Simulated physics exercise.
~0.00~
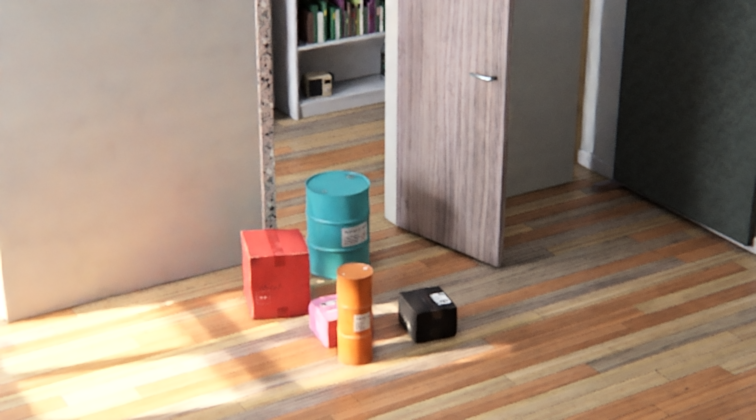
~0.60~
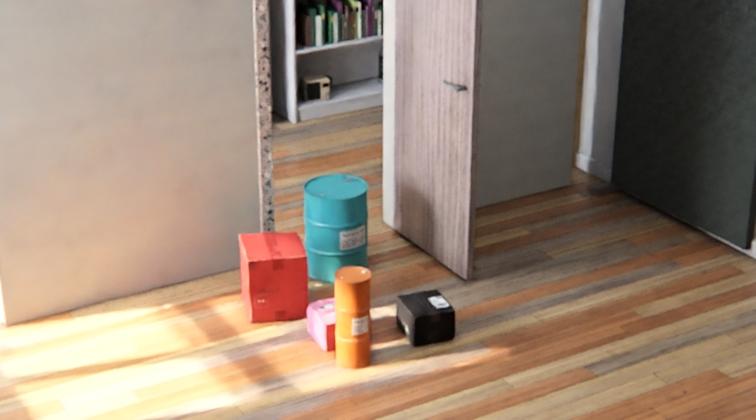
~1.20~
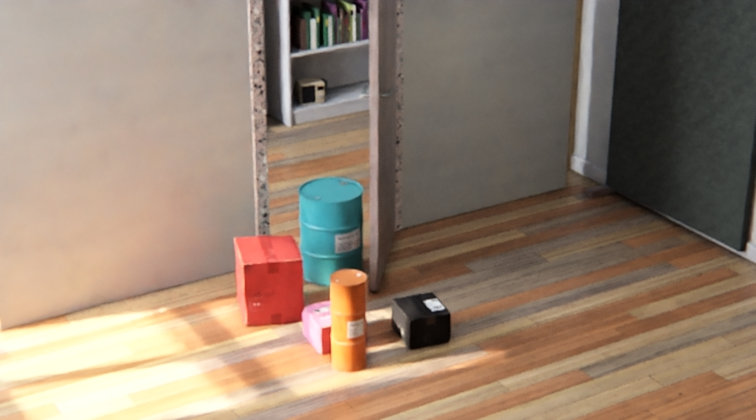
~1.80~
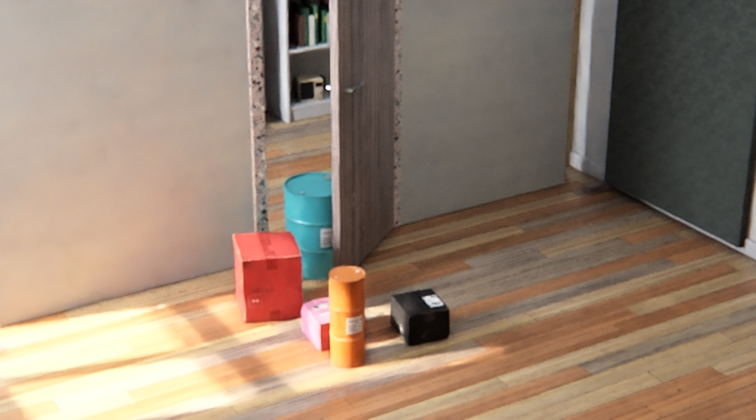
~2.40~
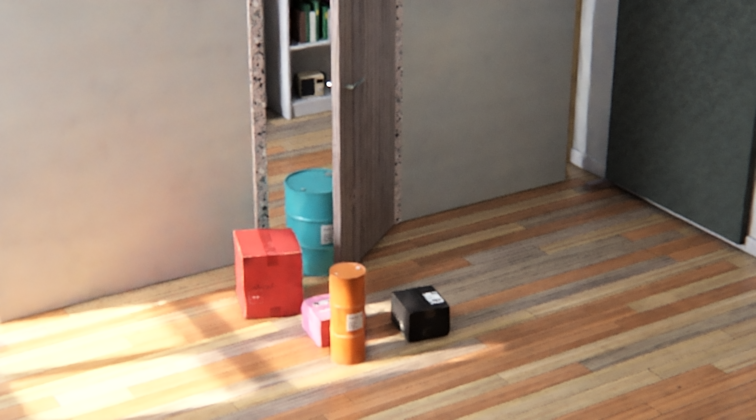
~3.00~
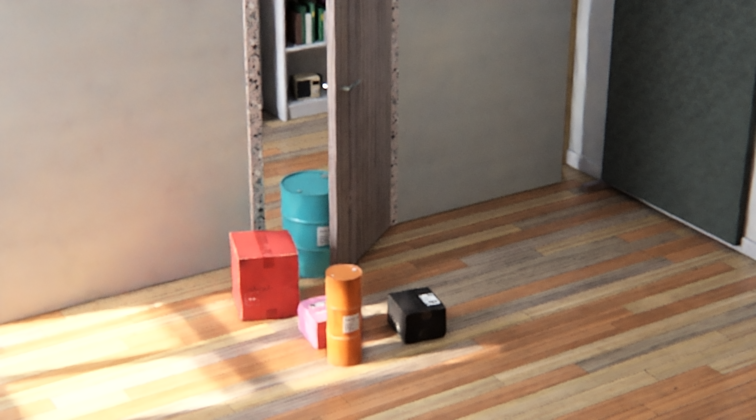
Wooden door swinging partway closed and nudging a turquoise drum slightly left, then resting ajar beside boxes and an orange canister.
